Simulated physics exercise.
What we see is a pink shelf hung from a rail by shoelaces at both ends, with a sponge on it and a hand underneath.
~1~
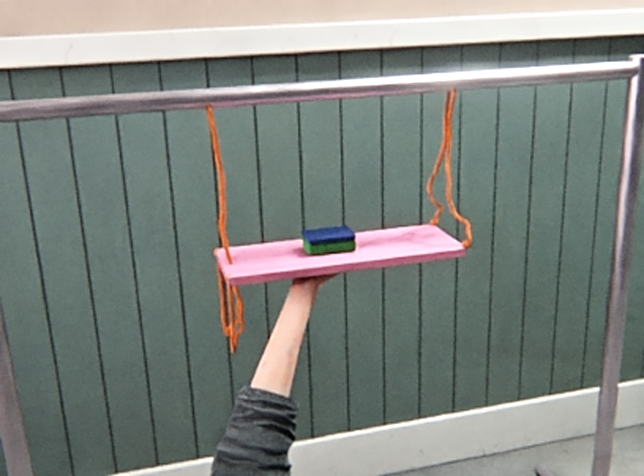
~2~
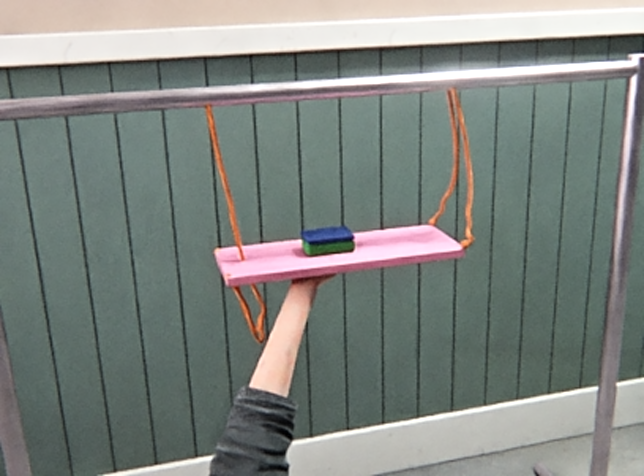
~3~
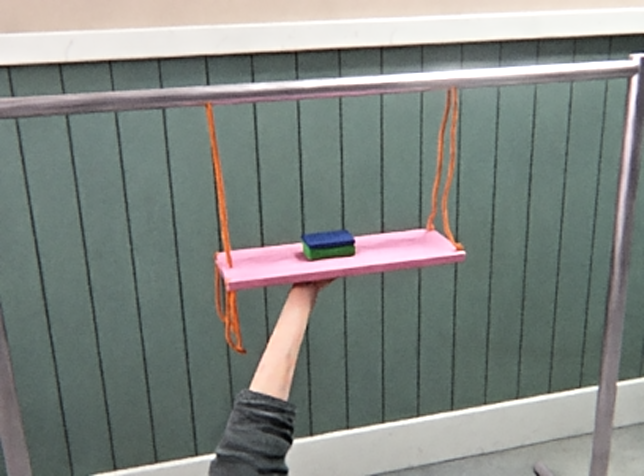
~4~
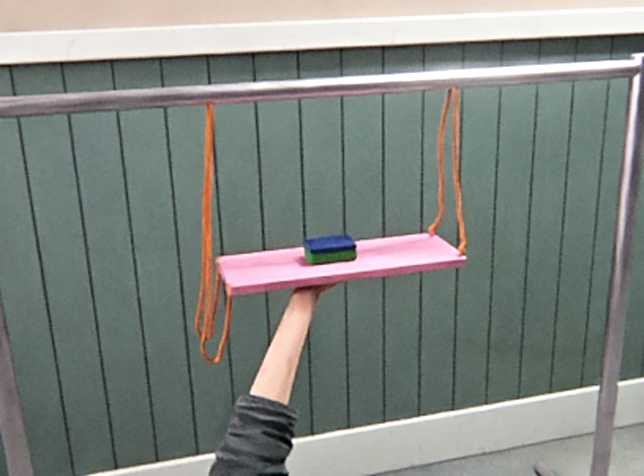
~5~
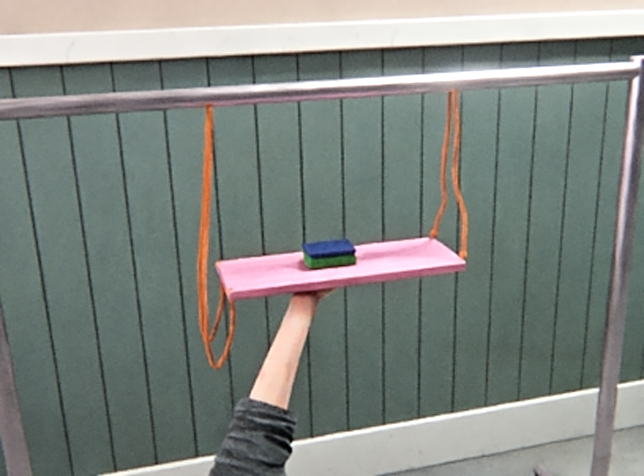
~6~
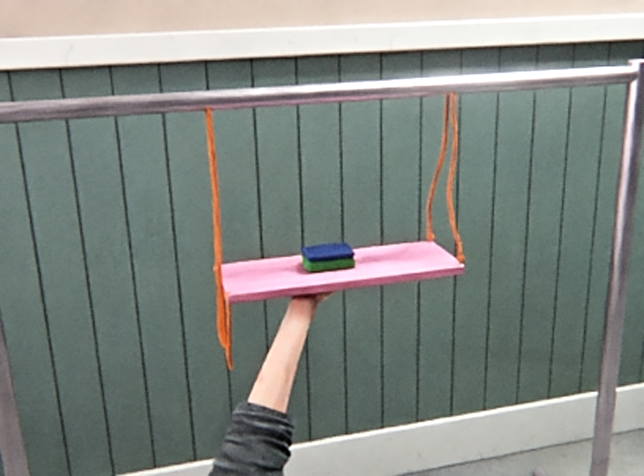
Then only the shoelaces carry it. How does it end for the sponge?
As it turns out, the sponge drops leftwards.
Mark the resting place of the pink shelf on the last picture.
Around (370, 338).
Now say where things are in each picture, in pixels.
In the first frame, sponge (329, 241); pink shelf (352, 267).
In the second frame, sponge (328, 242).
In the third frame, sponge (328, 245).
In the fourth frame, sponge (330, 250); pink shelf (353, 276).
In the fifth frame, sponge (329, 255).
In the sixth frame, sponge (328, 258); pink shelf (351, 284); left shoelaces slack, hanging in a loop; right shoelaces almost straight.
Then, 0.42 s on from there, board tipped 17° down to the left; sponge sliding near (250, 327).
Then, 0.96 s on from there, board tipped 42° down to the left; sponge on the floor.
Then, 1.52 s on from there, board tipped 43° down to the left; sponge on the floor.
In the end, board tipped 44° down to the left; sponge on the floor. The sponge slides off to the left.
